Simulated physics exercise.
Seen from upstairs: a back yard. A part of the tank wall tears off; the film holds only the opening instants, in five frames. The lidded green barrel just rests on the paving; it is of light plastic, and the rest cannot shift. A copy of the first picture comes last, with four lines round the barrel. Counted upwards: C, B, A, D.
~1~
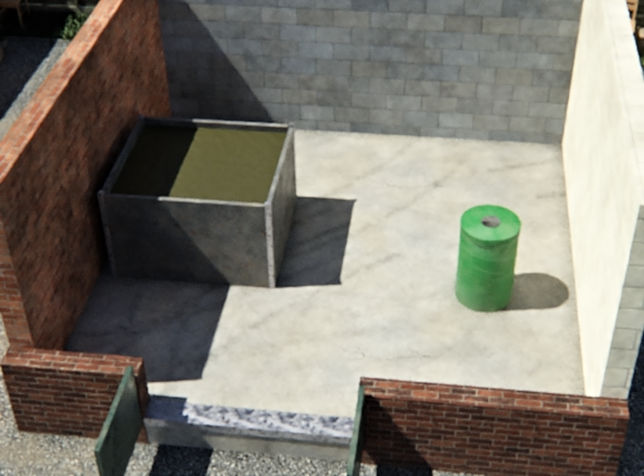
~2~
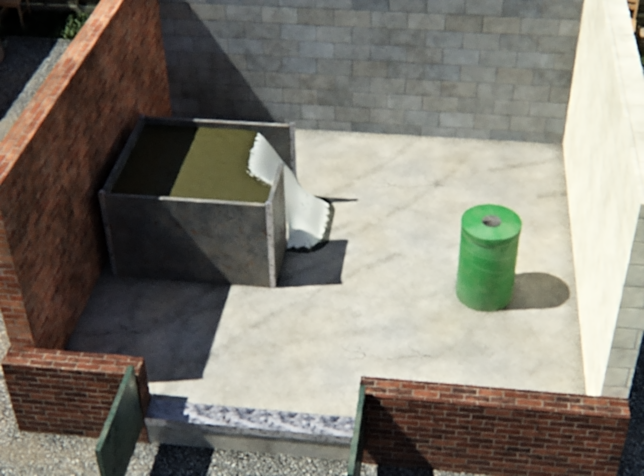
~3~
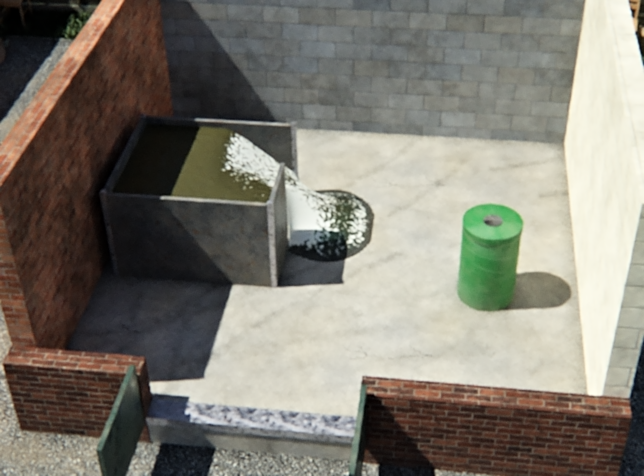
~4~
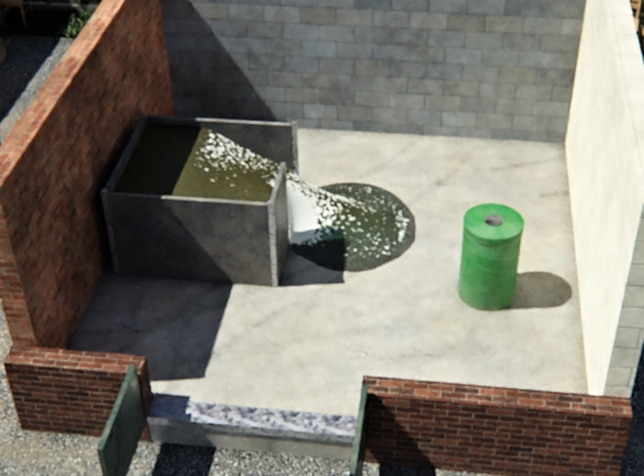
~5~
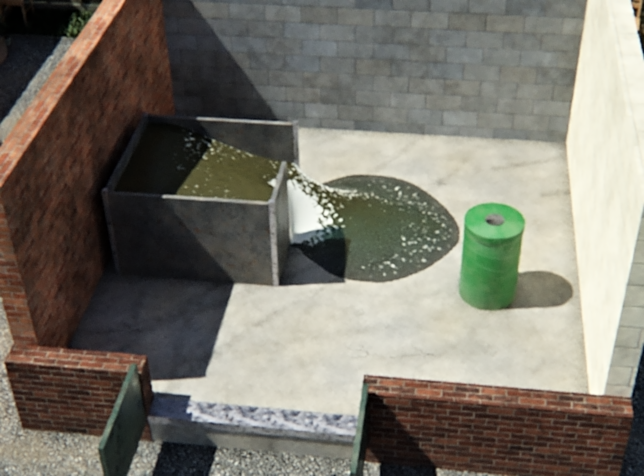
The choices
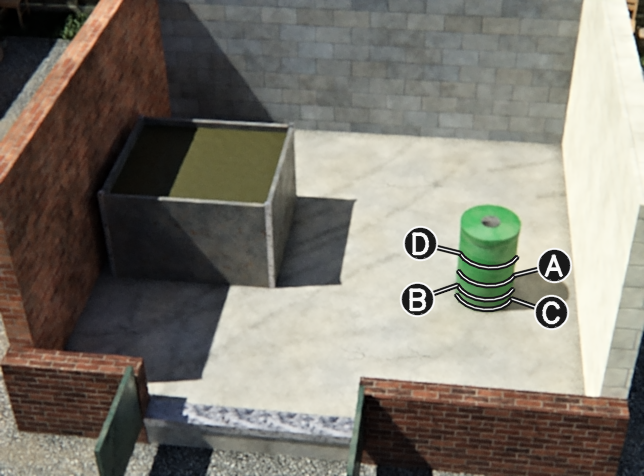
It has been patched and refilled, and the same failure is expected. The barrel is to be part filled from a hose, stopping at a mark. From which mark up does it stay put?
Choose A.
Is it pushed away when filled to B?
Yes.
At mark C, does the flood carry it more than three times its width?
Yes.
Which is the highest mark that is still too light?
The answer is B.
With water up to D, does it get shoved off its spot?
No, not at all.
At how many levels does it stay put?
Two of them.
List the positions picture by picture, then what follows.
The first picture shows lid of the green barrel at (491, 222); tank full, its middle at (201, 165); open gate at (251, 371).
In the second picture, 2 % of the ground wet, in view closest to the barrel at (322, 235).
In the third picture, 4 % of the ground wet, in view closest to the barrel at (356, 243).
In the fourth picture, 8 % of the ground wet, in view closest to the barrel at (390, 253).
The fifth picture shows lid of the green barrel at (495, 220); 12 % of the ground wet, in view closest to the barrel at (419, 266).
On the marked copy, A at (486, 285); B at (484, 299); C at (483, 309); D at (488, 267); from the bottom up C, B, A, D.
With A, it does not move.
With B, it is pushed about twice its own width away.
With C, it is pushed about 6 times its own width away.
With D, it does not move.
